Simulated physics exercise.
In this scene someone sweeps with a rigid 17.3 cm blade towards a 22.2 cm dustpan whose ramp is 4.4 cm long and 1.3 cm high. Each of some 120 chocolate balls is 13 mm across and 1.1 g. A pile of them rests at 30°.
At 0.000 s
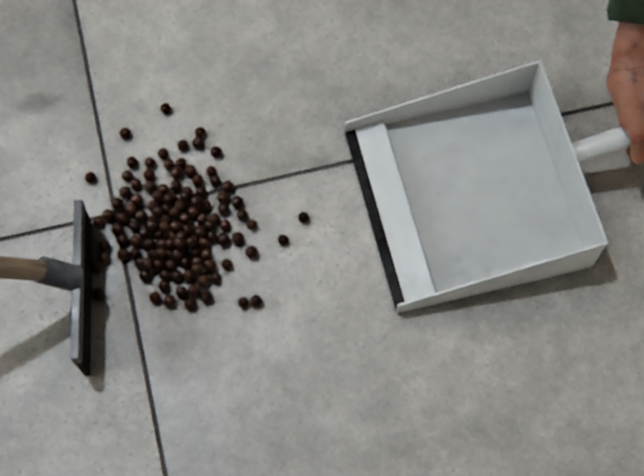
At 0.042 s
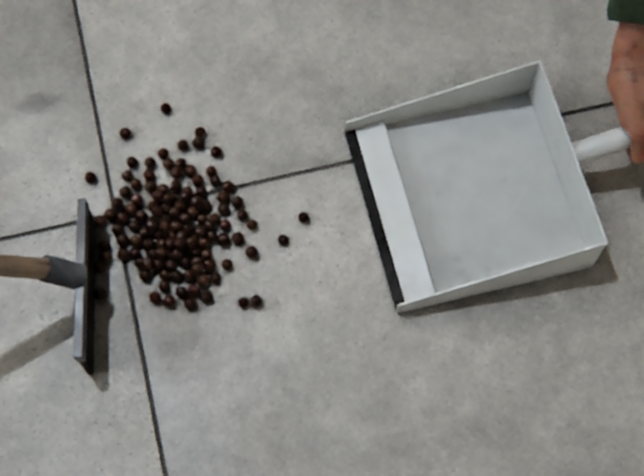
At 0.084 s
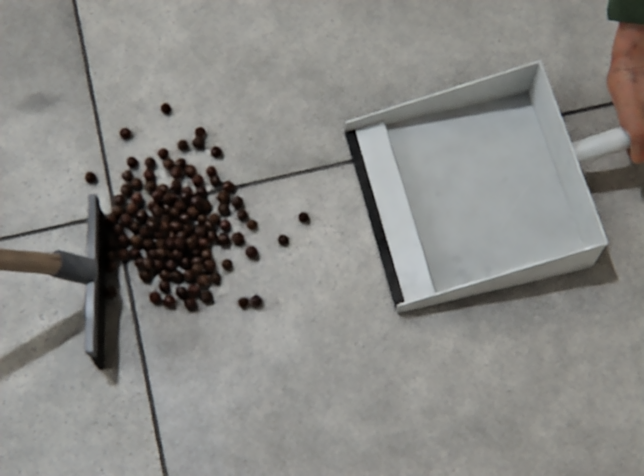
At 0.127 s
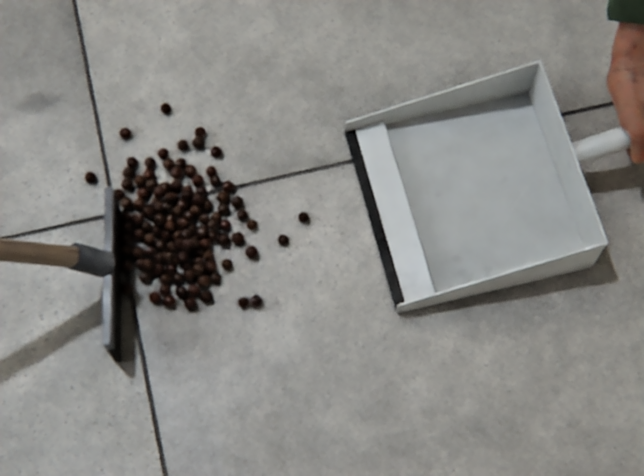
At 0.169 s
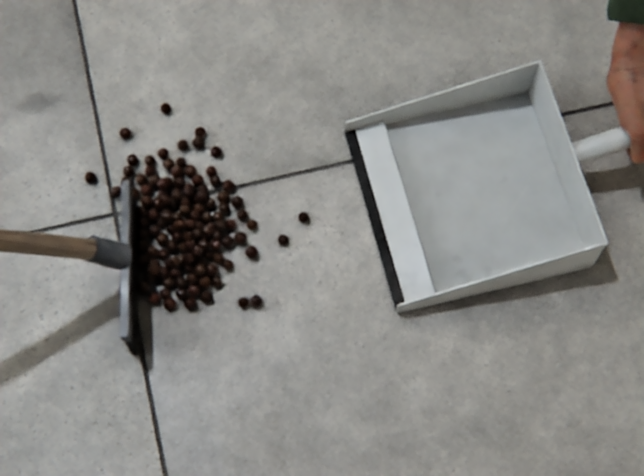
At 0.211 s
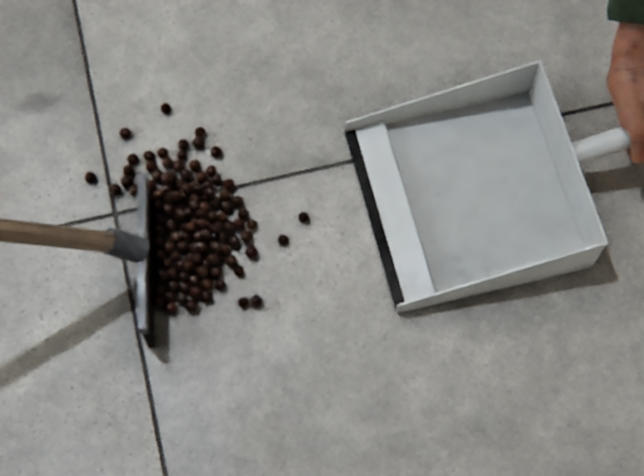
To begin with, small dark brown balls lie scattered on grey tiles between a flat blade on a wooden handle and a light grey dustpan gripped by a hand. The blade then slides right into the pile, pressing its left side into a tighter clump, while the dustpan stays still.
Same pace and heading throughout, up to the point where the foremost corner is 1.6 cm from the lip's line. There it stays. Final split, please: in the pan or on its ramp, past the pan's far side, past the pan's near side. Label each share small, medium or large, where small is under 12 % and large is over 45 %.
In the pan or on its ramp: Medium. Past the pan's far side: Medium. Past the pan's near side: Small.
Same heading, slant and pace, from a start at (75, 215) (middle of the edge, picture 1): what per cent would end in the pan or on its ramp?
Estimate: ~ 5 %.
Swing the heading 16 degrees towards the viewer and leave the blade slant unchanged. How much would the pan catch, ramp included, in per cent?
Estimate: 20 % in pan or on ramp.
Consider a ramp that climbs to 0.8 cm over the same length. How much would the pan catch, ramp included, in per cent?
It would be roughly 20 percent.
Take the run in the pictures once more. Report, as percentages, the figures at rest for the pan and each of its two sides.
Well, the pan ends up with 20 percent, the far side with 25 percent, the near side with 5 percent.
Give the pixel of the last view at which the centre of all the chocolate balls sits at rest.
Centre at rest, approx.: (346, 190) px.
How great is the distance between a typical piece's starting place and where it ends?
20 cm or thereabouts.
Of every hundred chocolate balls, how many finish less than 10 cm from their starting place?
I'd guess some 25 per cent.
After 0.45 s, middle of the blade 14 cm from the lip; 0 % over the lip, far side 20 %, near side 0 %.
Then, at 0.62 s, middle of the blade 7 cm from the lip; 0 % over the lip, far side 25 %, near side 5 %.
Then, at 0.90 s, middle of the blade 3 cm from the lip; 25 % over the lip, far side 25 %, near side 5 %.
In the end, at 2.0 s, pan 20 %, far side 25 %, near side 5 %, in front of the lip or behind the blade 50 %.
